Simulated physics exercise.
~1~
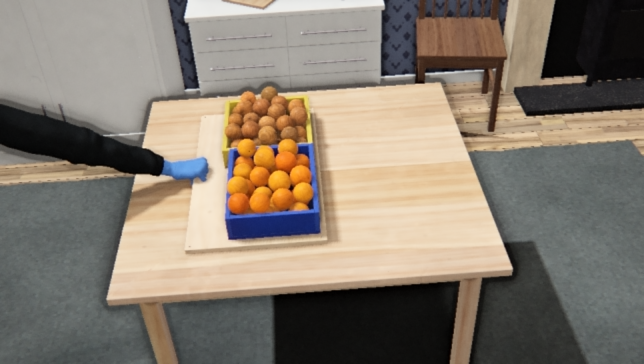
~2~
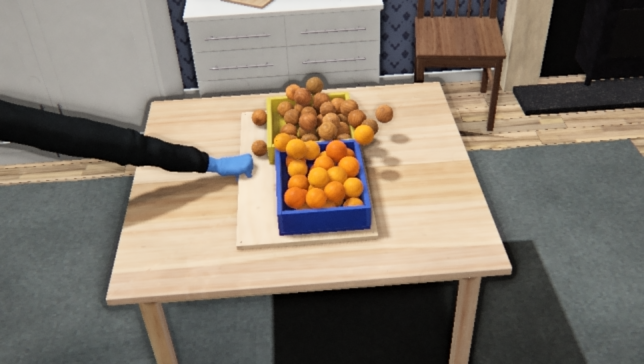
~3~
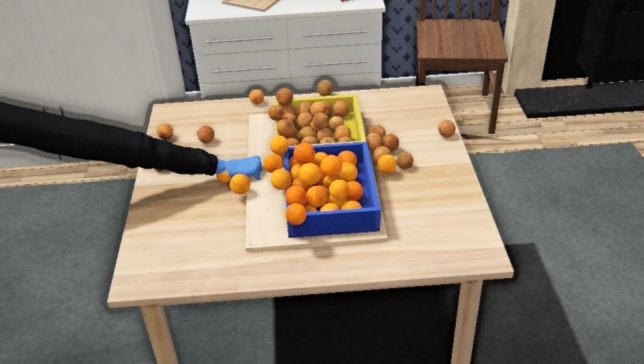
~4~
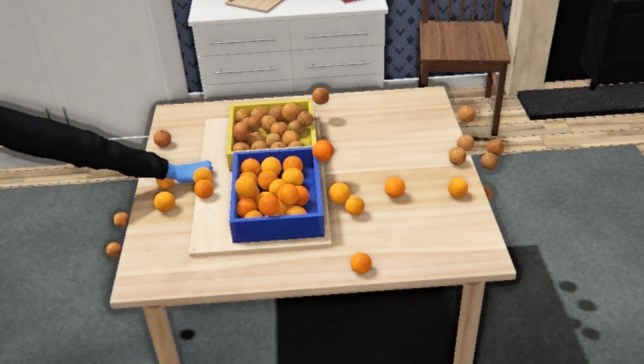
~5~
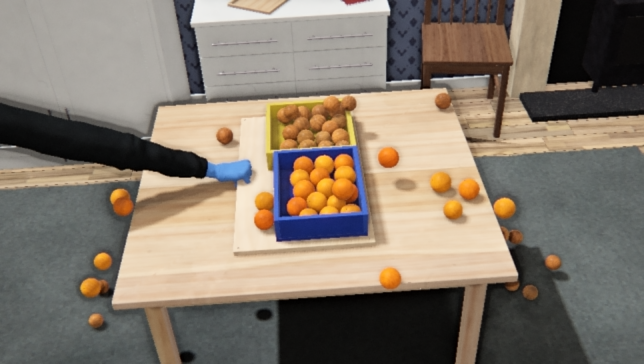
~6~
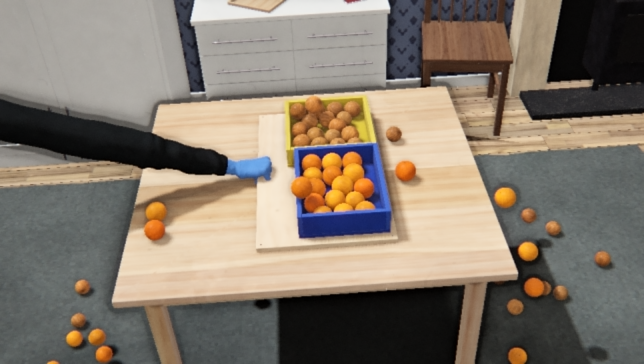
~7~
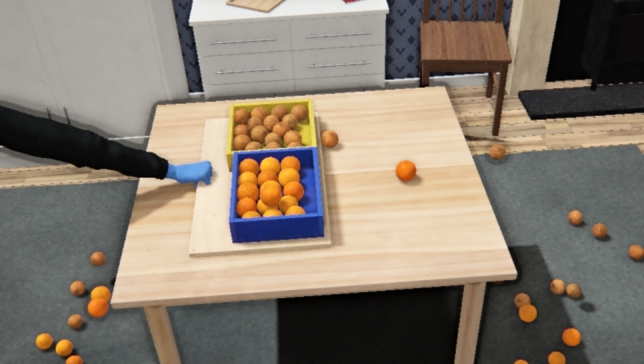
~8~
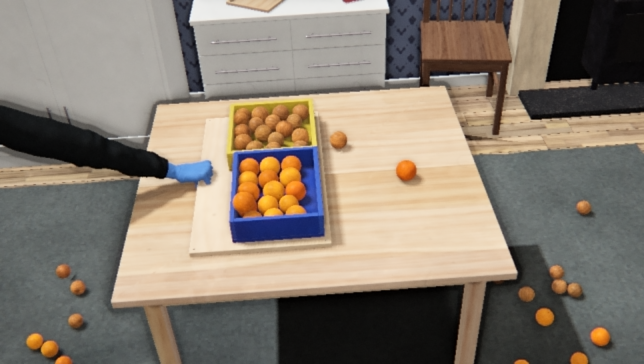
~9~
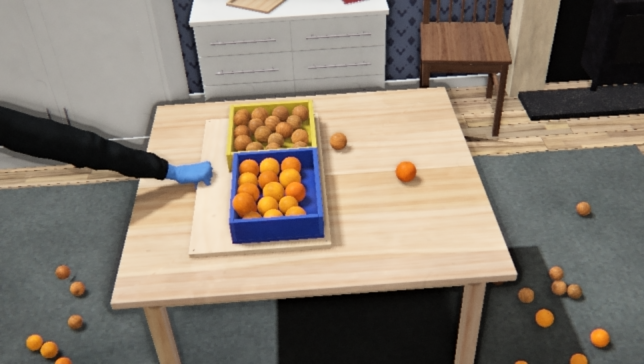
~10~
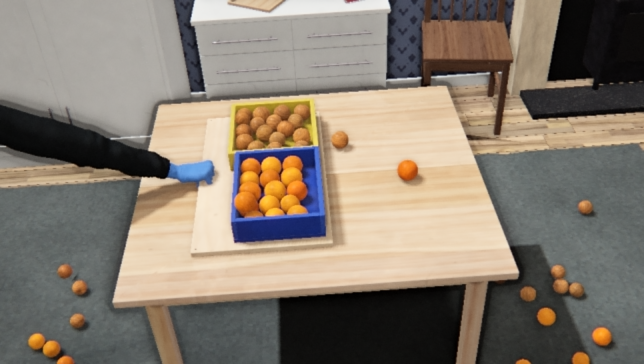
We see a blue-gloved arm beside a board that slides right and back repeatedly on a wooden table, shaking onions from a yellow tub and oranges from a blue one; many roll off both sides, leaving both tubs partly full, with an onion and an orange on the tabletop.
